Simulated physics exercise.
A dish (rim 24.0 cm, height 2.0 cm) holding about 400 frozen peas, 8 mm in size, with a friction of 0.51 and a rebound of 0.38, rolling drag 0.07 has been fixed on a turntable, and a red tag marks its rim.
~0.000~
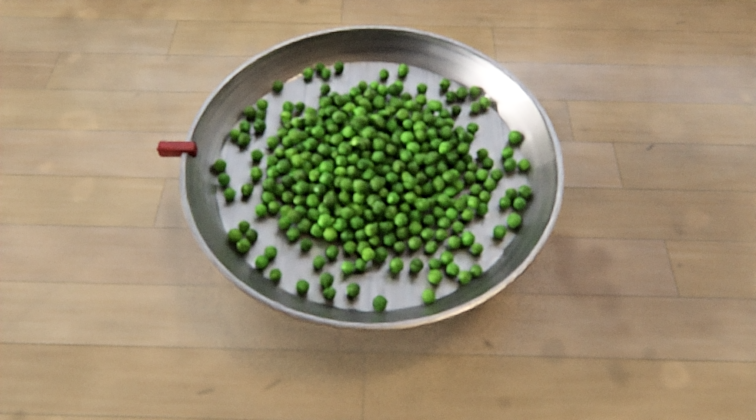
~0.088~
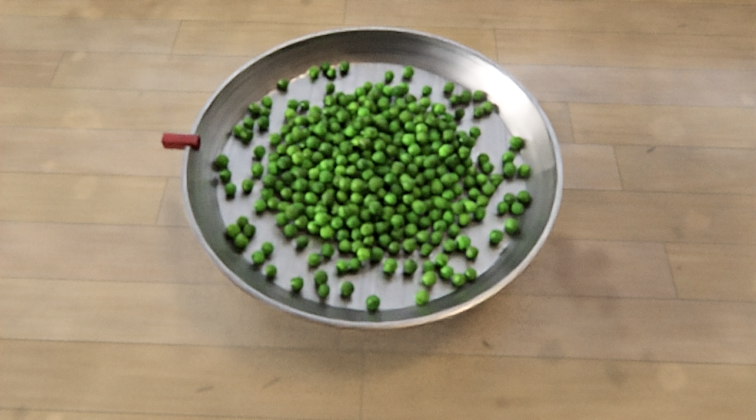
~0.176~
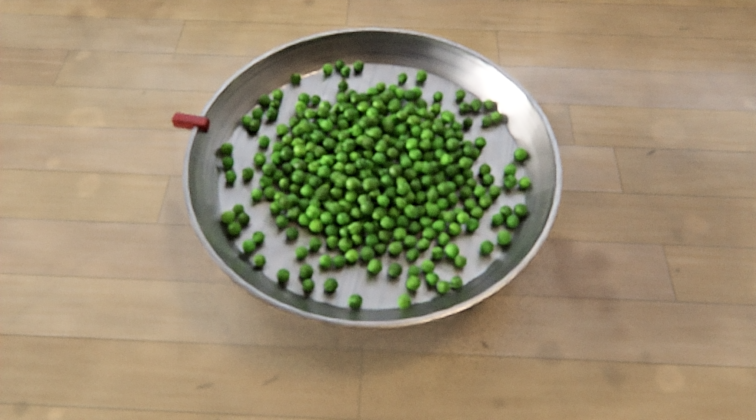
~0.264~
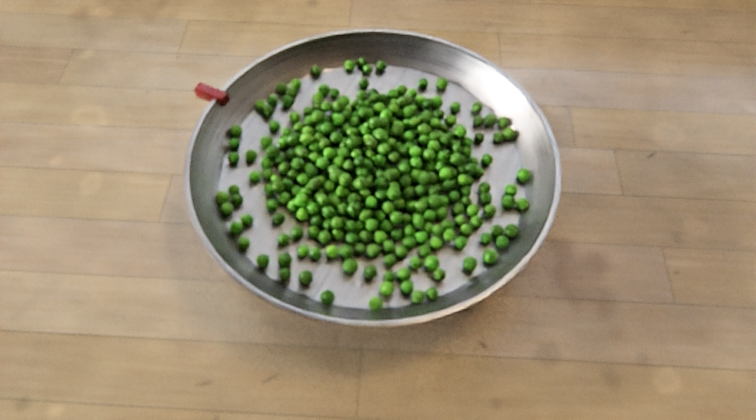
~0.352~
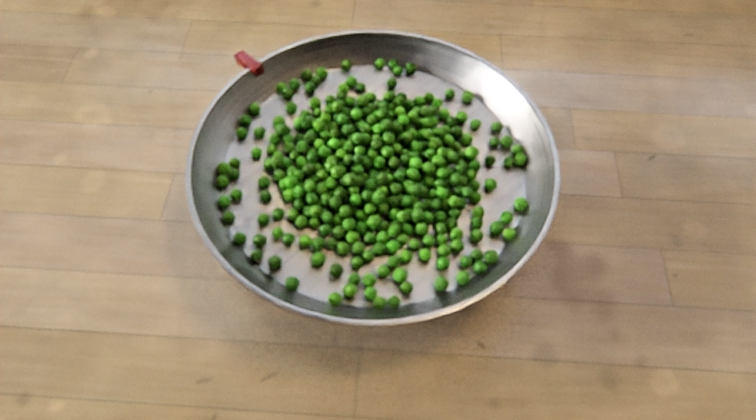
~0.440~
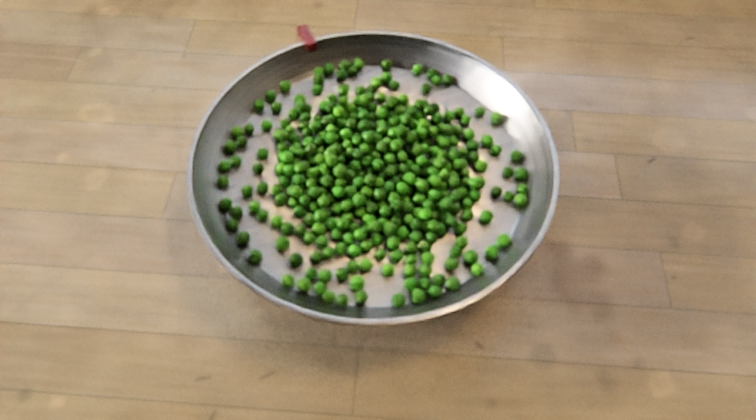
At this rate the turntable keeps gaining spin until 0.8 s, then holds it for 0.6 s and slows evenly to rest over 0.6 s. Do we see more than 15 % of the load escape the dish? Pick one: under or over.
Under it.
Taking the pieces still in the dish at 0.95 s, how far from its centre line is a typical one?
A typical piece sits around 9.0 cm out.
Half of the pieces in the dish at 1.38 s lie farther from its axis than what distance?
Around 9.0 cm.
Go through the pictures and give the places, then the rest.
In the first frame, dish at (372, 326); turned 0 degrees, tag at (177, 147); top of the load at (309, 73).
In the second frame, dish at (373, 325); turned 2 degrees, tag at (181, 140); top of the load at (332, 73).
In the third frame, dish at (373, 324); turned 10 degrees, tag at (190, 121); top of the load at (422, 76).
In the fourth frame, dish at (373, 323); turned 22 degrees, tag at (211, 93); top of the load at (317, 71).
In the fifth frame, dish at (373, 322); turned 40 degrees, tag at (249, 61); top of the load at (398, 71).
In the sixth frame, dish at (373, 321); turned 62 degrees, tag at (307, 36); top of the load at (418, 70). It now spins about 0.8 times a second.
After 0.95 s, dish 100 %; middle of the pieces not yet landed near (378, 165).
After 1.38 s, dish 100 %; middle of the pieces not yet landed near (368, 164).
After 1.77 s, dish 100 %; middle of the pieces not yet landed near (379, 165).
After 2.15 s, dish 100 %; middle of the pieces not yet landed near (379, 167).
In the end, at 2.4 s, dish 100 %.
